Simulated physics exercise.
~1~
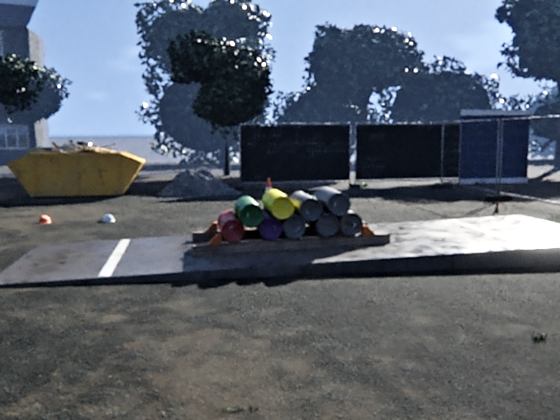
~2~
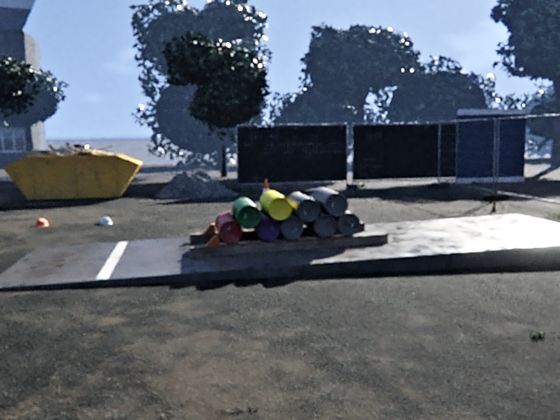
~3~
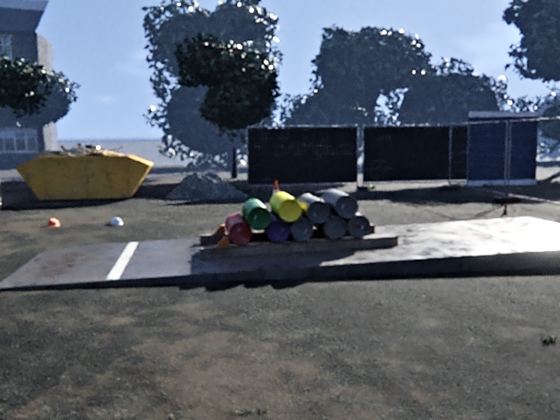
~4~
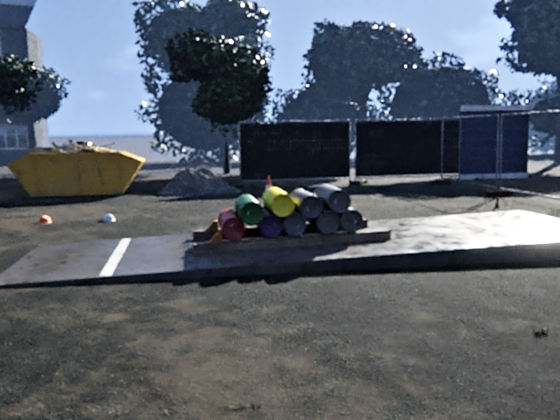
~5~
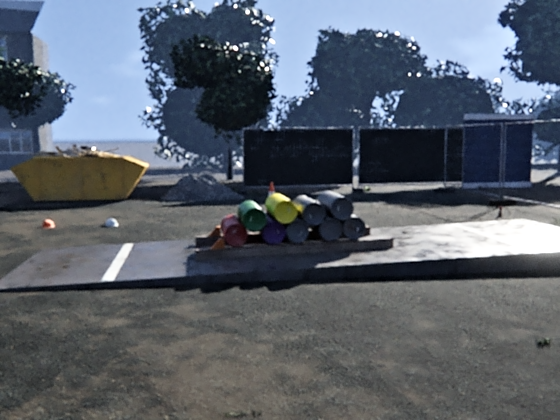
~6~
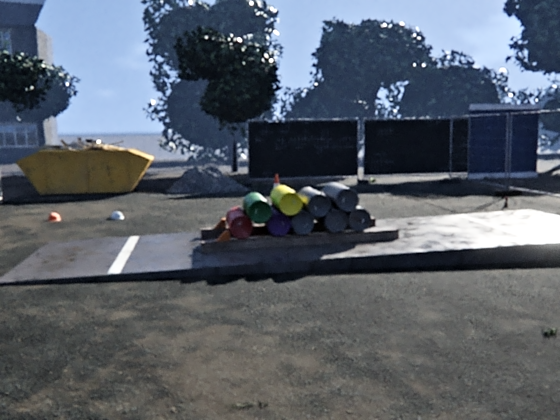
On a sunlit concrete pad in an open yard, with a yellow skip and trees behind, a stack of colourful cylinders lay on low wooden supports while the view swayed slightly, and nothing rolled or fell, leaving the pile still at the end.
